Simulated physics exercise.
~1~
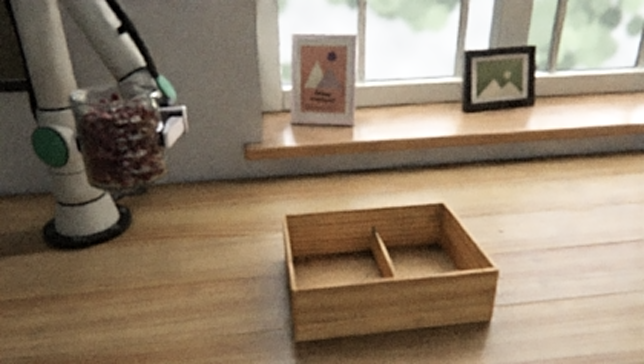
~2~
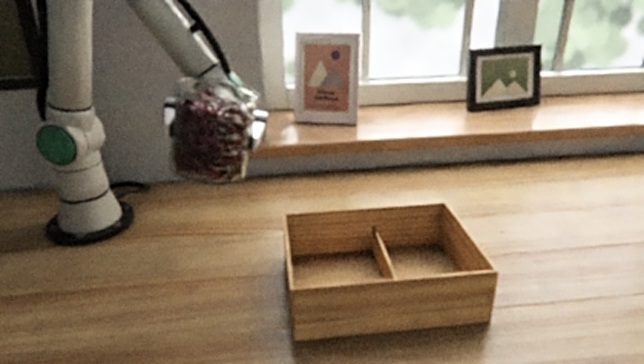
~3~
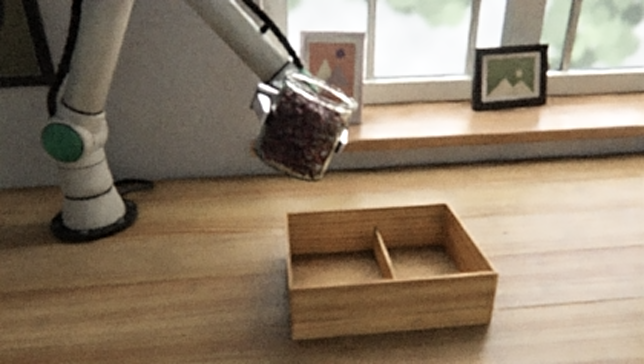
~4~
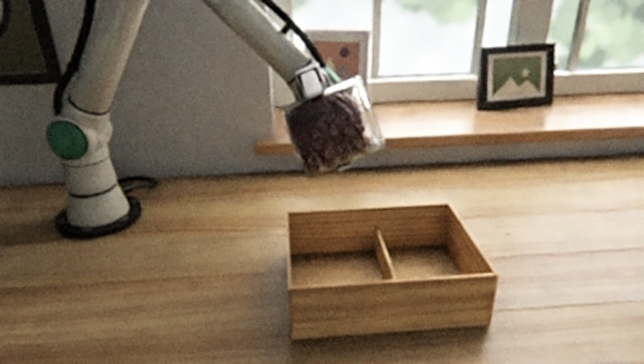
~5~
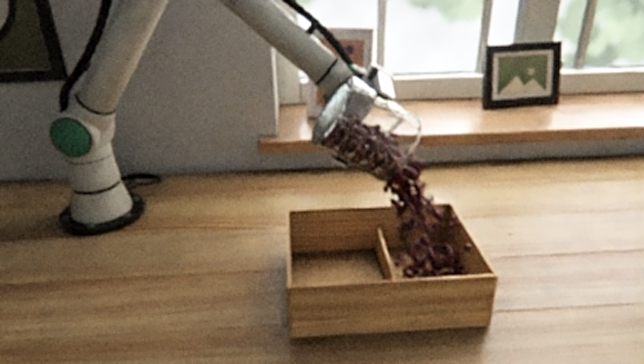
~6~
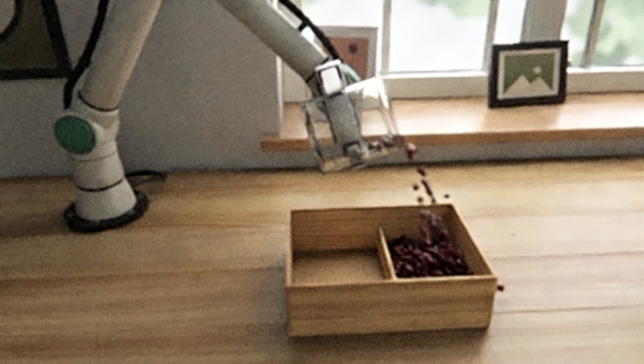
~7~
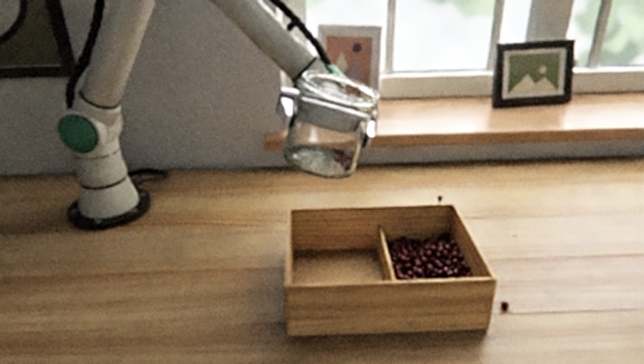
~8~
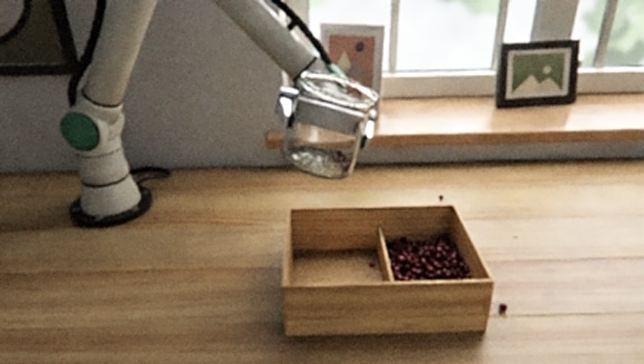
A pale robot arm with green joint caps stands at the left of a wooden tabletop, seen from slightly above, gripping a clear cup full of dark red beads. In front of it sits an open wooden box split in two by a low wall, and behind, a windowsill holds two small framed prints. The arm carries the cup right, tilting it as it nears the box. It then tips the cup over, and the beads stream into the right-hand part. The cup swings back, nearly empty, and stays above the box, while the beads lie heaped on the right and a couple rest outside.
